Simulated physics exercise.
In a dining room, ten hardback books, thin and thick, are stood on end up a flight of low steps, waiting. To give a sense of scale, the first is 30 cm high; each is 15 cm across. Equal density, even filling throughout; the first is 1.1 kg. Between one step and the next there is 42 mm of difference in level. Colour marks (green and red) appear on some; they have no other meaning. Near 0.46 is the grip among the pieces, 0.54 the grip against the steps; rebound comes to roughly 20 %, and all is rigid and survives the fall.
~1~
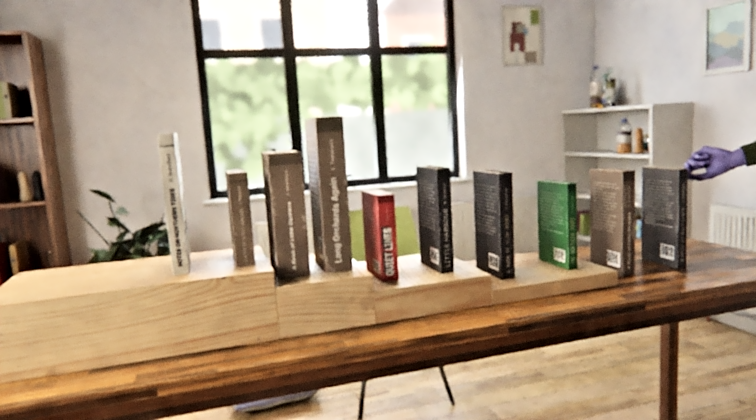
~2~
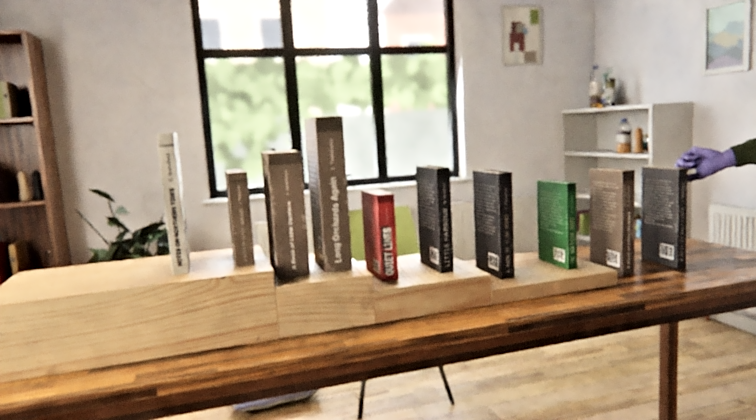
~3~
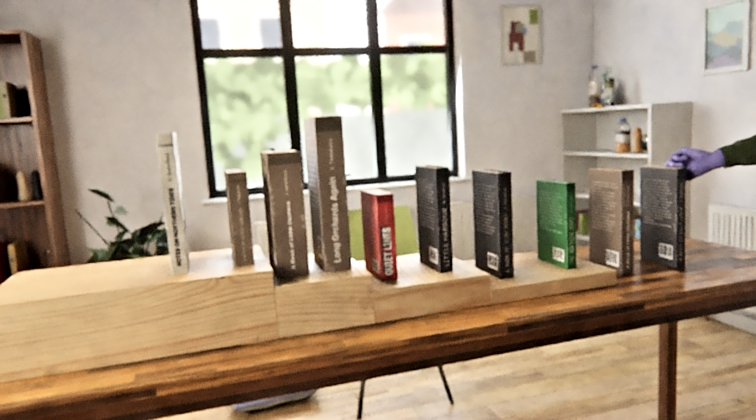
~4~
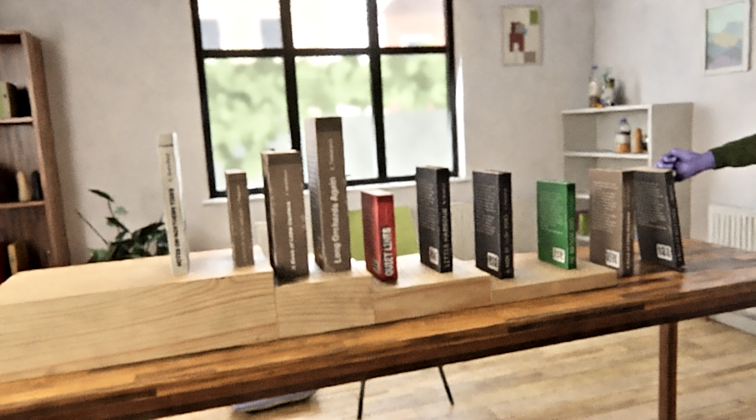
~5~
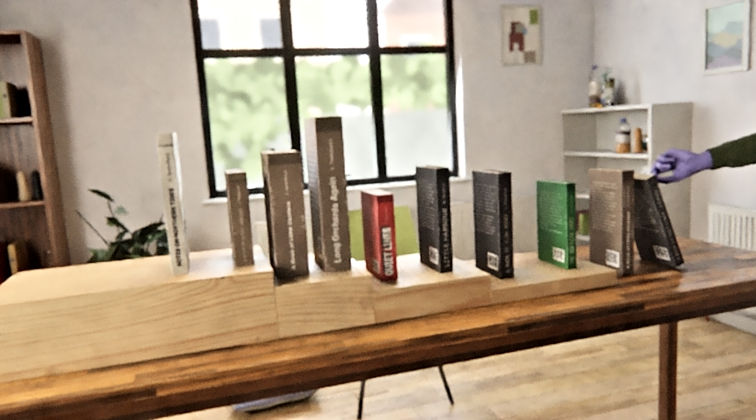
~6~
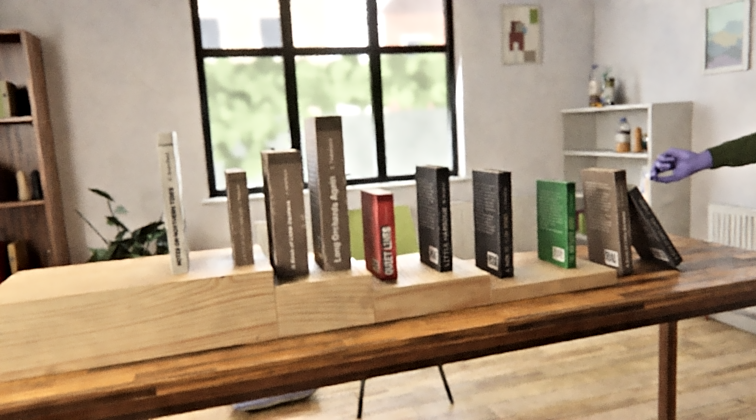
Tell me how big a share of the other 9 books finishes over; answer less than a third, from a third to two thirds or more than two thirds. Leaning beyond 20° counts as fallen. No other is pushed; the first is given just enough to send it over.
In the end, between a third and two thirds.
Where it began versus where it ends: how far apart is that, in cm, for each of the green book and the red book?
Well, the green finishes 20 cm from where it began, while the red finishes 10 cm from its start.
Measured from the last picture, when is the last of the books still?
1.0 s, roughly.
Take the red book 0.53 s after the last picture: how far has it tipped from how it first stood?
Measured against how it began, the tilt is near 0 degrees.
Then, 0.25 s after the last picture, 1 of the 9 other books over; green book leaning 19°.
Then, 0.53 s after the last picture, 3 of the 9 other books over; green book leaning 71°.
At rest, 5 of the 9 other books over; green book lying flat; red book leaning 27°. That is 56 per cent. Four left standing. As the last picture would show them, middles, green book near (519, 253), red book near (359, 235).
